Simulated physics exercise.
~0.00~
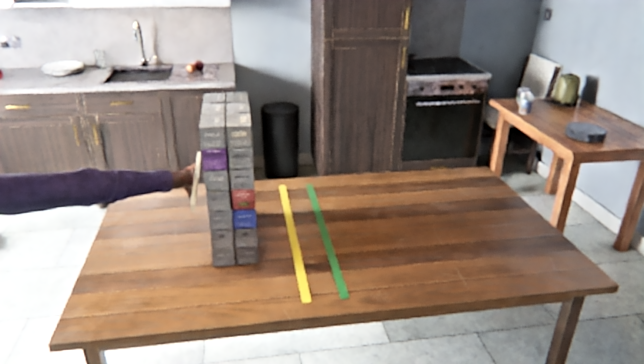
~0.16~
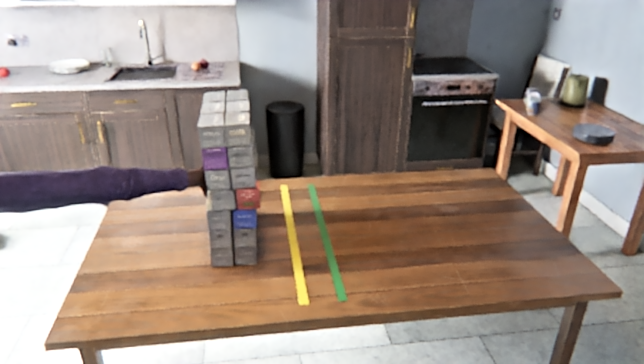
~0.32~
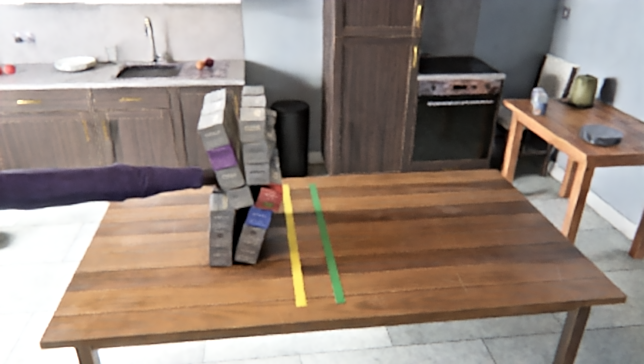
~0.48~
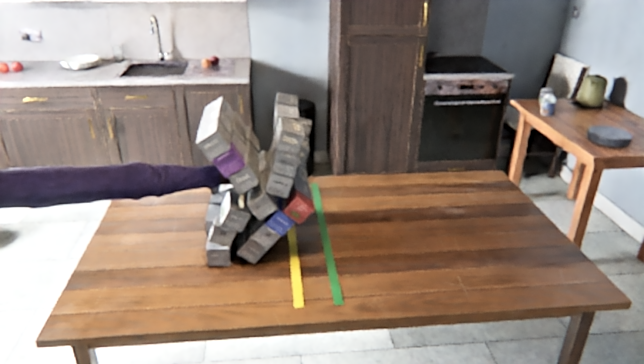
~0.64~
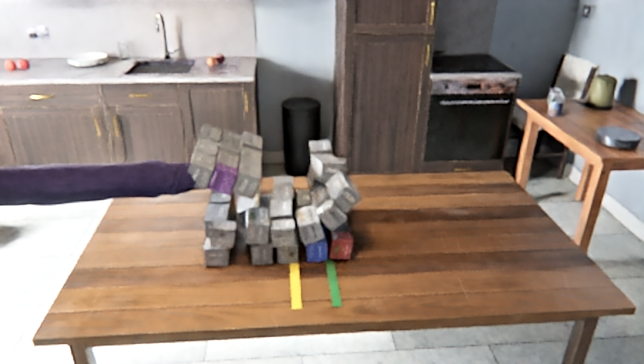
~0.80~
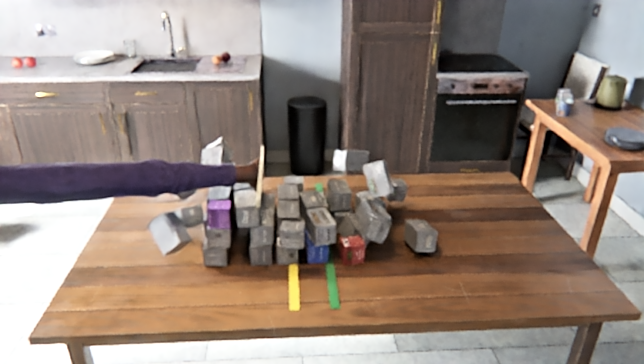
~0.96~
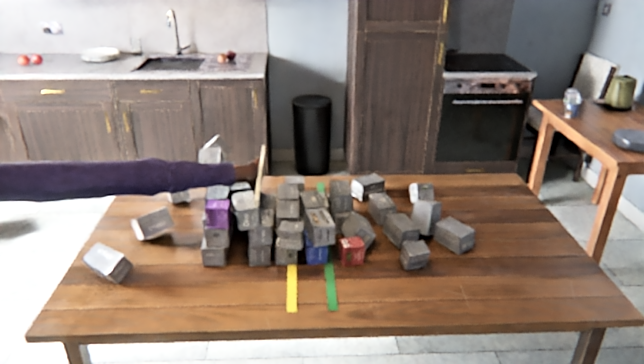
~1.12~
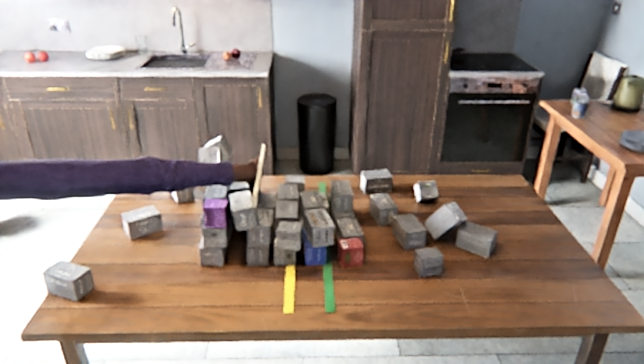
A tall stack of gray packets buckled and collapsed across a wooden table as a purple-sleeved arm pushed a flat board into it from the left, scattering pieces widely, with the red packet lying just past the green line at the end.
